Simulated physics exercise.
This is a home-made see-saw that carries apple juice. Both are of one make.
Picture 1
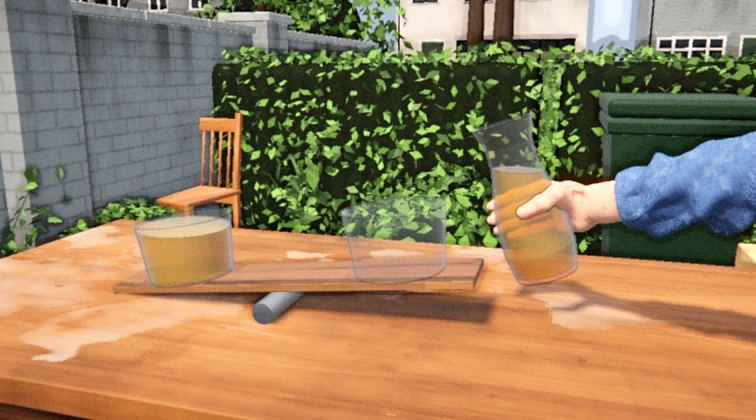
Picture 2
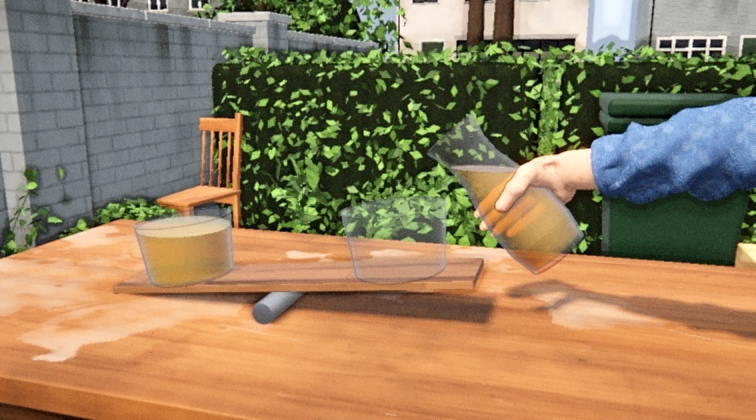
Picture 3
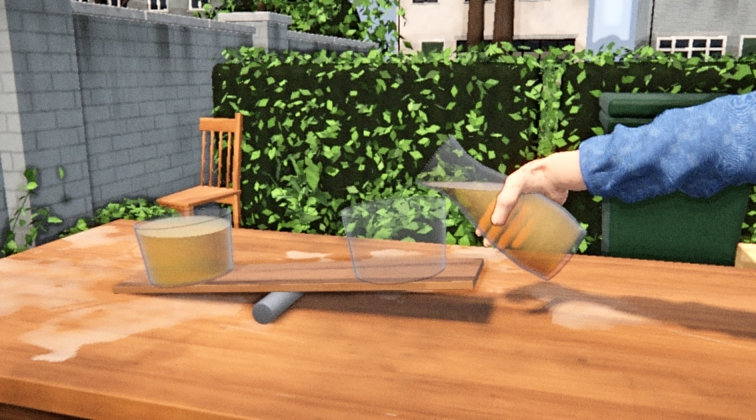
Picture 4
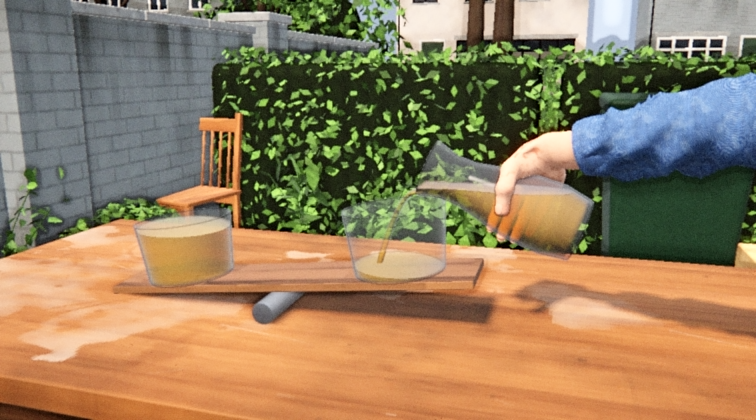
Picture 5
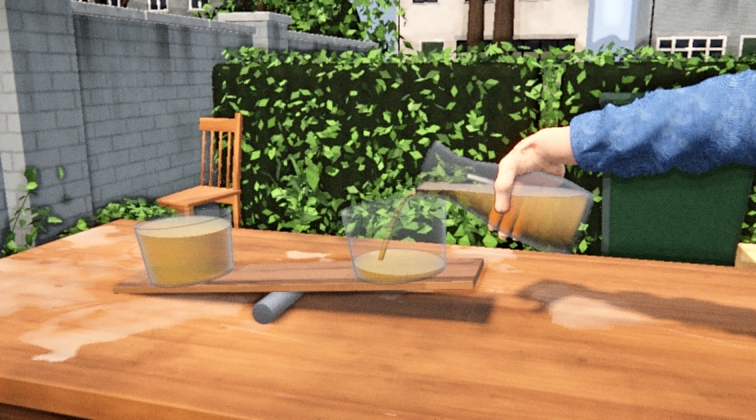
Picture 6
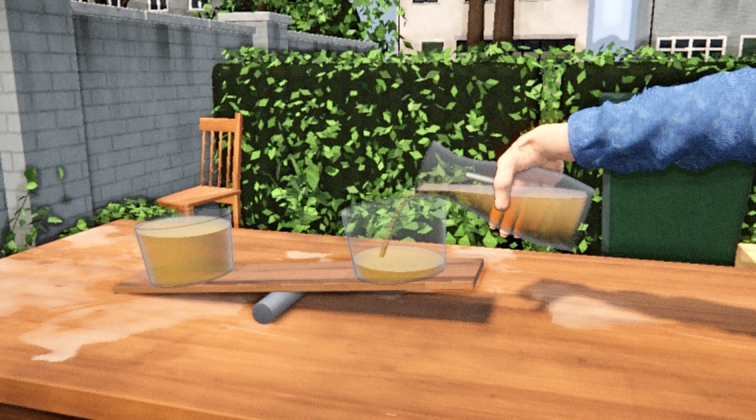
A hand tilts a carafe and pours apple juice into the empty right tub.
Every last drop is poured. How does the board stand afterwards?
It fails to budge.
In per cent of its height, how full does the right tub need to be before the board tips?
Estimate: Around 85 per cent.
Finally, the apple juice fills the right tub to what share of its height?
Roughly 60 per cent of its height.
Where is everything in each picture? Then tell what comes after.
In the first picture, a hand has the carafe; carafe (524, 197) about two thirds full; right tub (397, 237) empty, raised; left tub (187, 246) nearly full, on the low side.
In the second picture, the carafe is tipped; round bar (265, 312); right tub (397, 237) empty.
In the third picture, the carafe is tipped; carafe (497, 206) tipped 55° with all of its load; right tub (397, 237) empty.
In the fourth picture, the stream is running; round bar (265, 312); right tub nearly empty, surface at (400, 265); left tub nearly full, surface at (184, 226).
In the fifth picture, the stream is running; carafe (499, 196) tipped 75° with about three quarters of its load; right tub (397, 237) nearly empty.
In the sixth picture, the stream is running; round bar (265, 312); right tub nearly empty, surface at (399, 258); left tub nearly full, surface at (184, 226).
Shortly, the right tub is about a third full; the board leans as before.
Then, the right tub is about half full; the board leans as before.
At the finish, the right tub is about two thirds full; the board leans as before.
